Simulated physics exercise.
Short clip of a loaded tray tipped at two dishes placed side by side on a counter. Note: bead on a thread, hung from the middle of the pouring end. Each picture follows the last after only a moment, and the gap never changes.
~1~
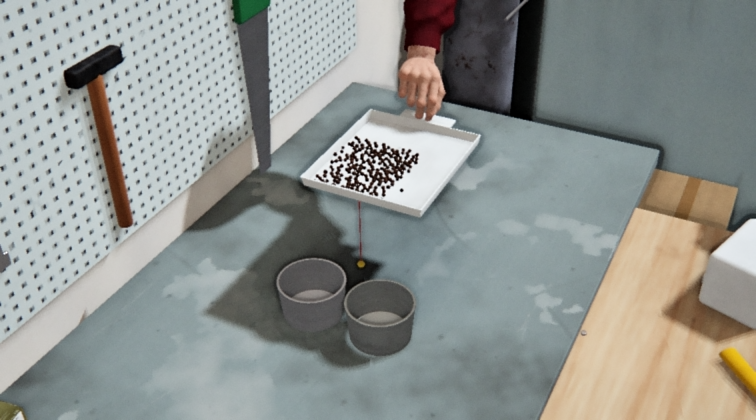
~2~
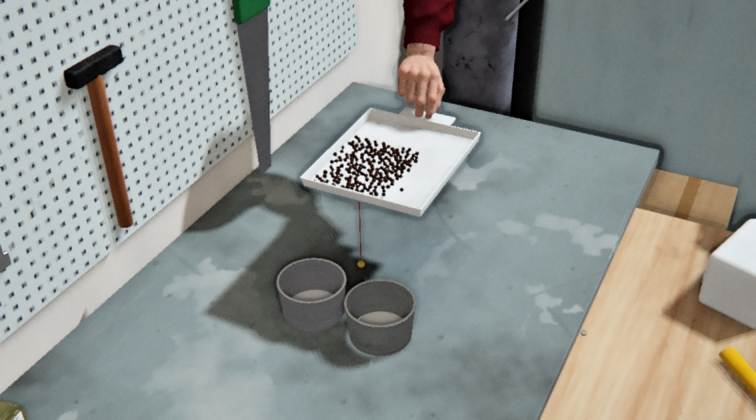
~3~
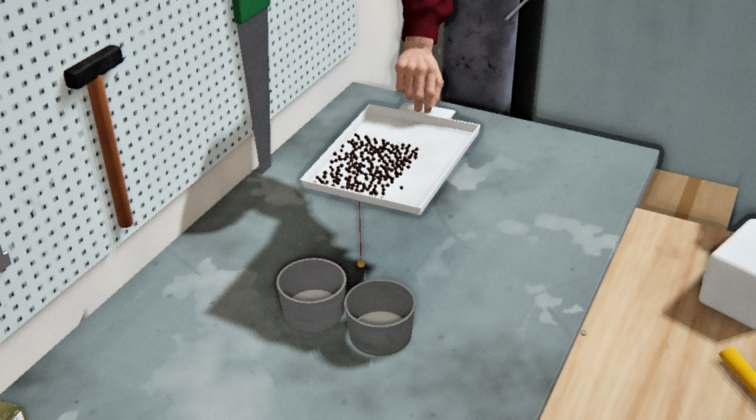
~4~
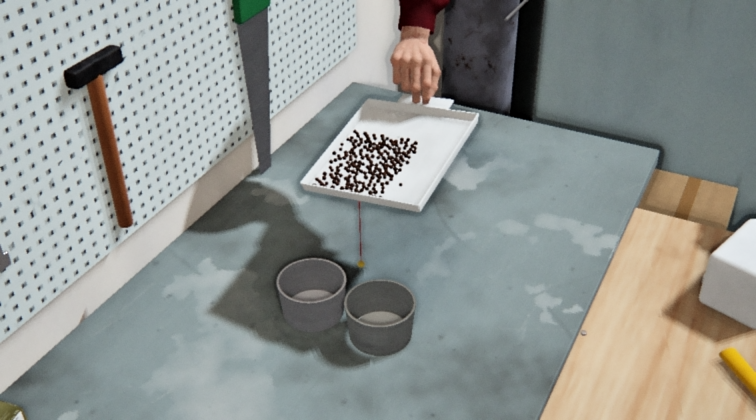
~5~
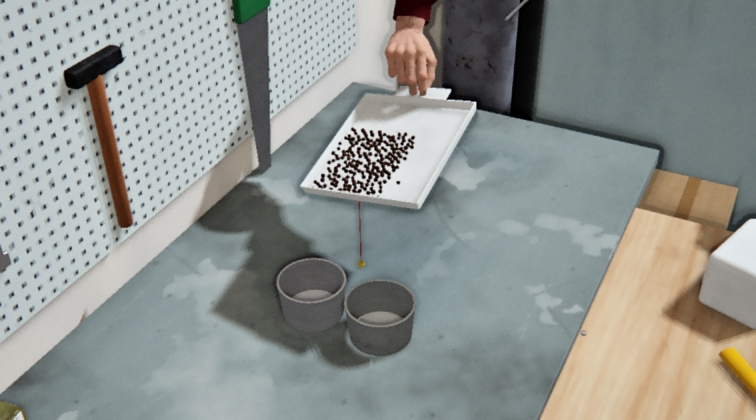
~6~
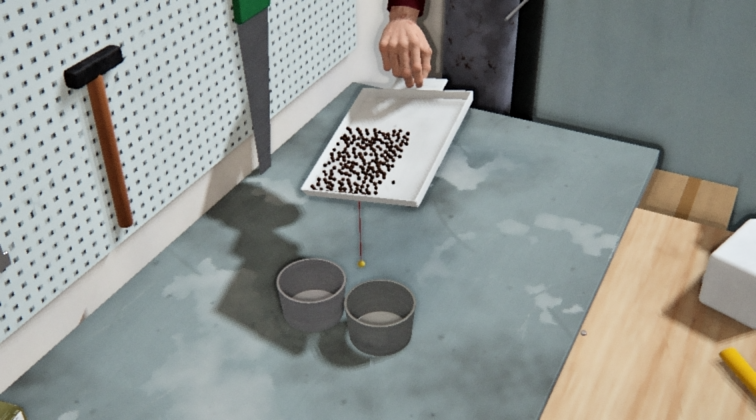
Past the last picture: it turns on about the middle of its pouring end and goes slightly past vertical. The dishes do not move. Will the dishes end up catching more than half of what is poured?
No.
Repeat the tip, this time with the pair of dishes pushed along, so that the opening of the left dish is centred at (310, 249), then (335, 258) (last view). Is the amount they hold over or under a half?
Taking the places in turn, it's past half and then past half.
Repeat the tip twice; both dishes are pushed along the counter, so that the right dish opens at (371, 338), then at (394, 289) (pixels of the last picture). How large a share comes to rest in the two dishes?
0, then 70 %.
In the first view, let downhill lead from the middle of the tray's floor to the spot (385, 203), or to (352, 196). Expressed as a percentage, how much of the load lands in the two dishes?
You'd get 70 per cent the first time and 90 per cent the second time.
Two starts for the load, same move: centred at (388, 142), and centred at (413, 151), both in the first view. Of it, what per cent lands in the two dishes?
First case around 30 %, second case around 20 %.
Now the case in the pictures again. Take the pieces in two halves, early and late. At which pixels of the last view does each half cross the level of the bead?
Earlier half at (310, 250), later half at (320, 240).
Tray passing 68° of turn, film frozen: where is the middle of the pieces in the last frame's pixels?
The middle of the pieces sits at roughly (335, 176).
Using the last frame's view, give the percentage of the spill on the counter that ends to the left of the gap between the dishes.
I'd guess close to 80 %.
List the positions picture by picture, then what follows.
Corners of the pouring end at (304, 176) and (420, 208), level; middle of the load at (372, 167), allspice berries; left dish at (295, 313); right dish at (365, 337); bead on its thread at (361, 264), in the first picture.
Corners of the pouring end at (304, 177) and (420, 208), level; middle of the load at (372, 166), in the second picture.
Corners of the pouring end at (303, 179) and (419, 206), tipped barely, lowest at the left corner; middle of the load at (372, 164), in the third picture.
Corners of the pouring end at (303, 182) and (418, 204), tipped a little, lowest at the left corner; middle of the load at (371, 162), in the fourth picture.
Corners of the pouring end at (303, 185) and (417, 201), tipped clearly, lowest at the left corner; middle of the load at (369, 160), in the fifth picture.
Corners of the pouring end at (303, 188) and (415, 199), tipped clearly, lowest at the left corner; middle of the load at (364, 161), all on the move; left dish at (295, 313); right dish at (365, 337), in the sixth picture.
Soon, tray tipped steeply; nearly all on the tray; a stray few in the left dish; a stray few in the air.
A while on, tray tipped past a quarter turn; a small part on the tray; about a quarter in the left dish; about two thirds outside both; a small part in the air.
Towards the end, tray tipped past a quarter turn; about a quarter in the left dish; most outside both.
Finally, tray tipped past a quarter turn; none in the right dish; about a quarter in the left dish; most outside both.
